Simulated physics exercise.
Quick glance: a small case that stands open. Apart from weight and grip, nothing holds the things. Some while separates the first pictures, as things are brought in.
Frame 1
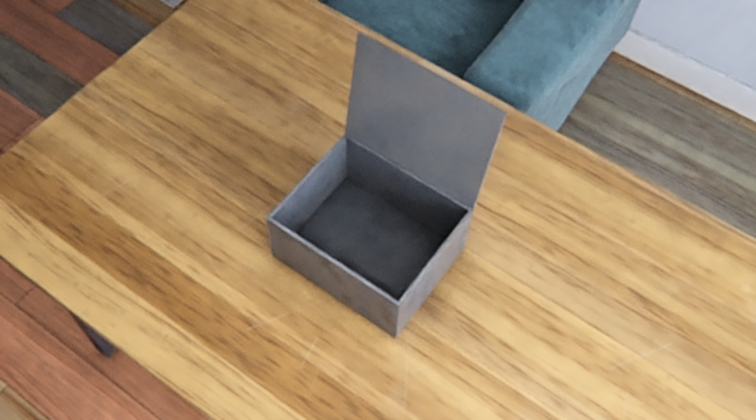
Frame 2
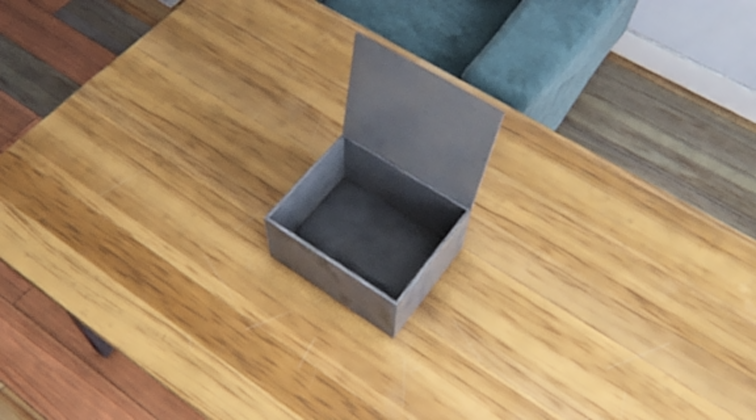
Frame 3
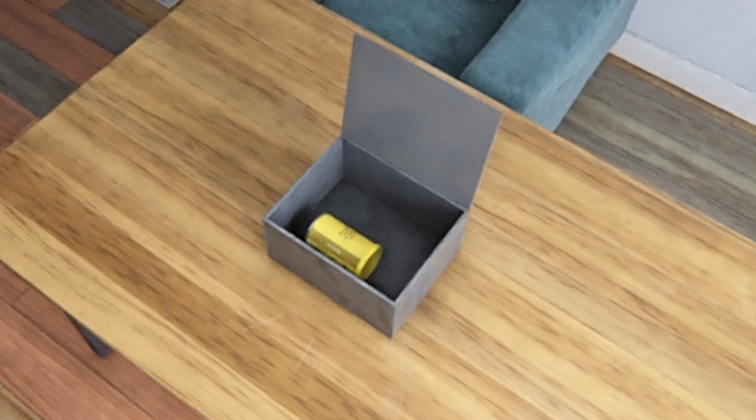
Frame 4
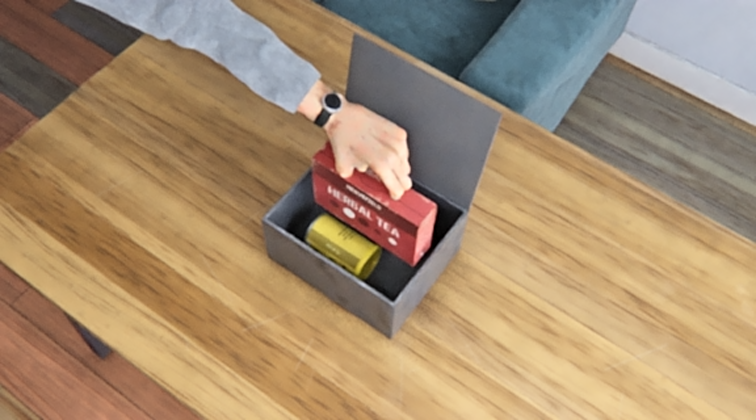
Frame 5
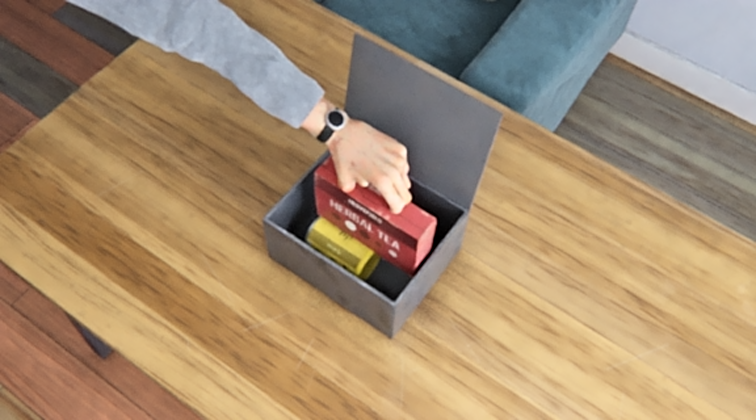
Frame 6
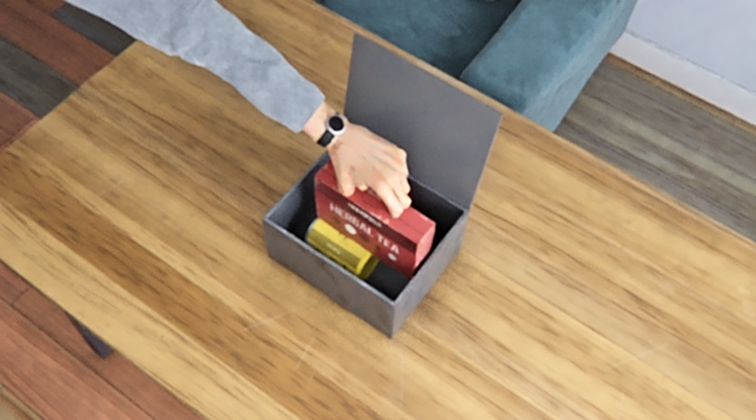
A hand lowering a red herbal tea box into an open grey case, behind a yellow tin already lying inside.
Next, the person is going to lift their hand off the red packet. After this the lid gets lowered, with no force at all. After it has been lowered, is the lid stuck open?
No - the lid is in place.
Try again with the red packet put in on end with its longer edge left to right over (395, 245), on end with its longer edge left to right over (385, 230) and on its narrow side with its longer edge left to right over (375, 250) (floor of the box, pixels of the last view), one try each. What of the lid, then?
On try one it won't go down; on try two it won't go down; on try three it fits down fine.
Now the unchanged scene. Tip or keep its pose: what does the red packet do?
By the end the red packet has leaned over.
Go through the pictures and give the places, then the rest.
In the first frame, the last thing is not in view yet.
In the second frame, the last thing is not in view yet.
In the third frame, the last thing is not in view yet; yellow tin (343, 247).
In the fourth frame, on its way; red packet (373, 203); yellow tin (342, 247).
In the fifth frame, on its way; red packet (374, 216); yellow tin (343, 247).
In the sixth frame, put in, still held; red packet (373, 220); yellow tin (343, 247).
Then, 0.40 s later than the last frame, red packet on its side near (388, 234); yellow tin moved a little.
Then, 1.50 s later than the last frame, lid 62° above the rim; red packet on its side near (388, 234); yellow tin moved a little.
Then, 1.90 s later than the last frame, lid 21° above the rim; red packet on its side near (388, 234); yellow tin moved a little.
When it is over, lid shut; lying over in the box, red packet; yellow tin as before. End places, in pixels of the last picture, red packet near (388, 234).
